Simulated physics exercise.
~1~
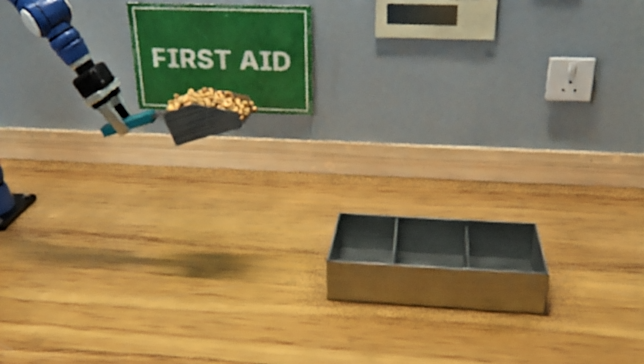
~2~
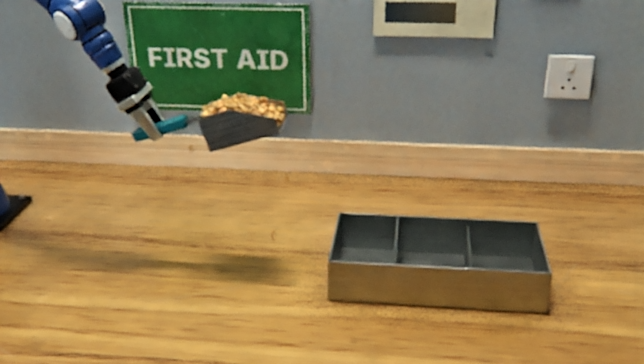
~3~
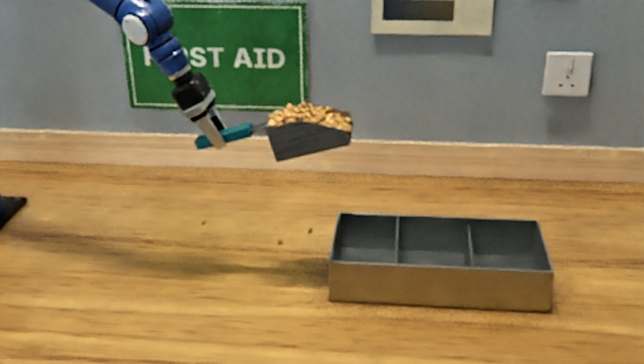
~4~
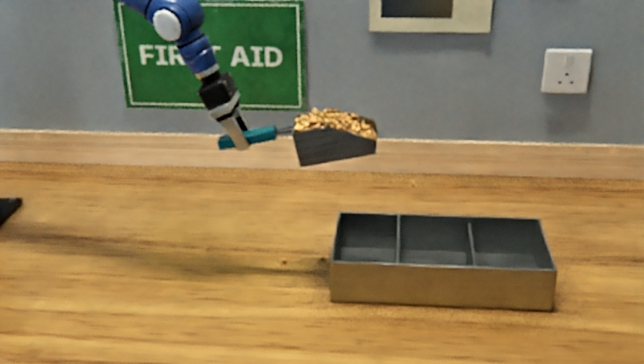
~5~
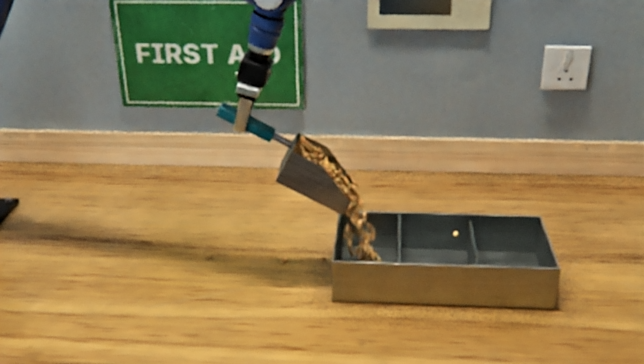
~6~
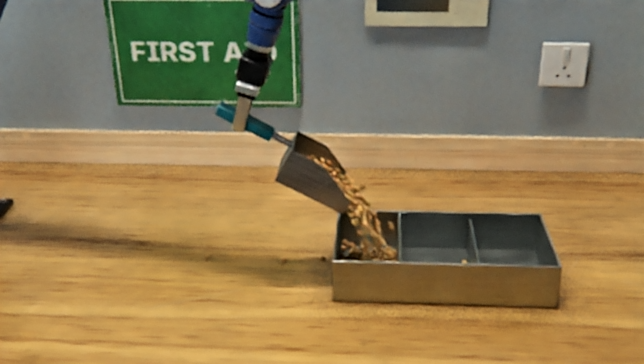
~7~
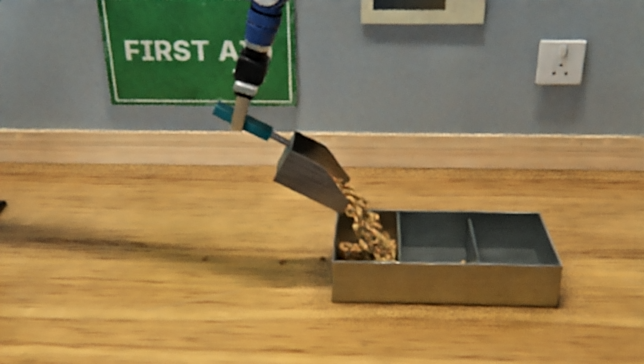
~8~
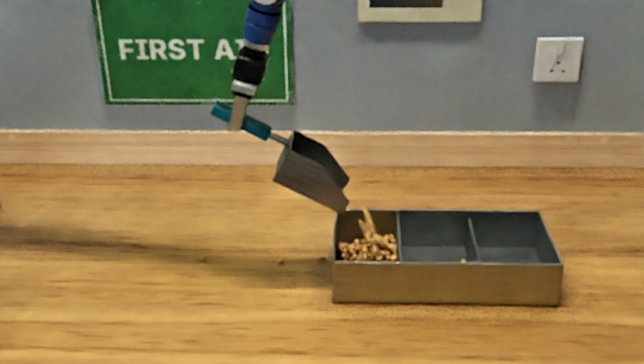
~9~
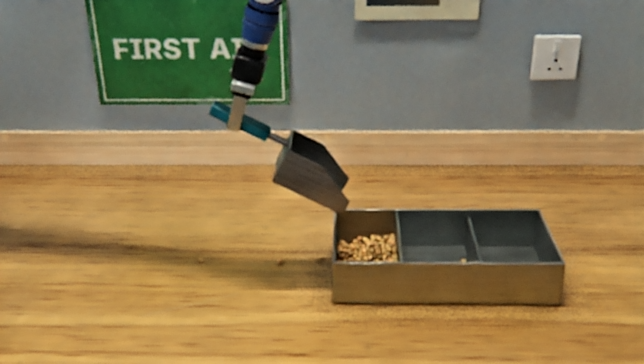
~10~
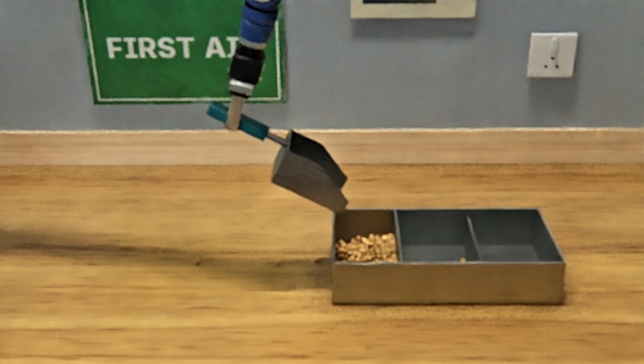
A robot arm carries a scoop right and pours chickpeas into the box's left compartment.
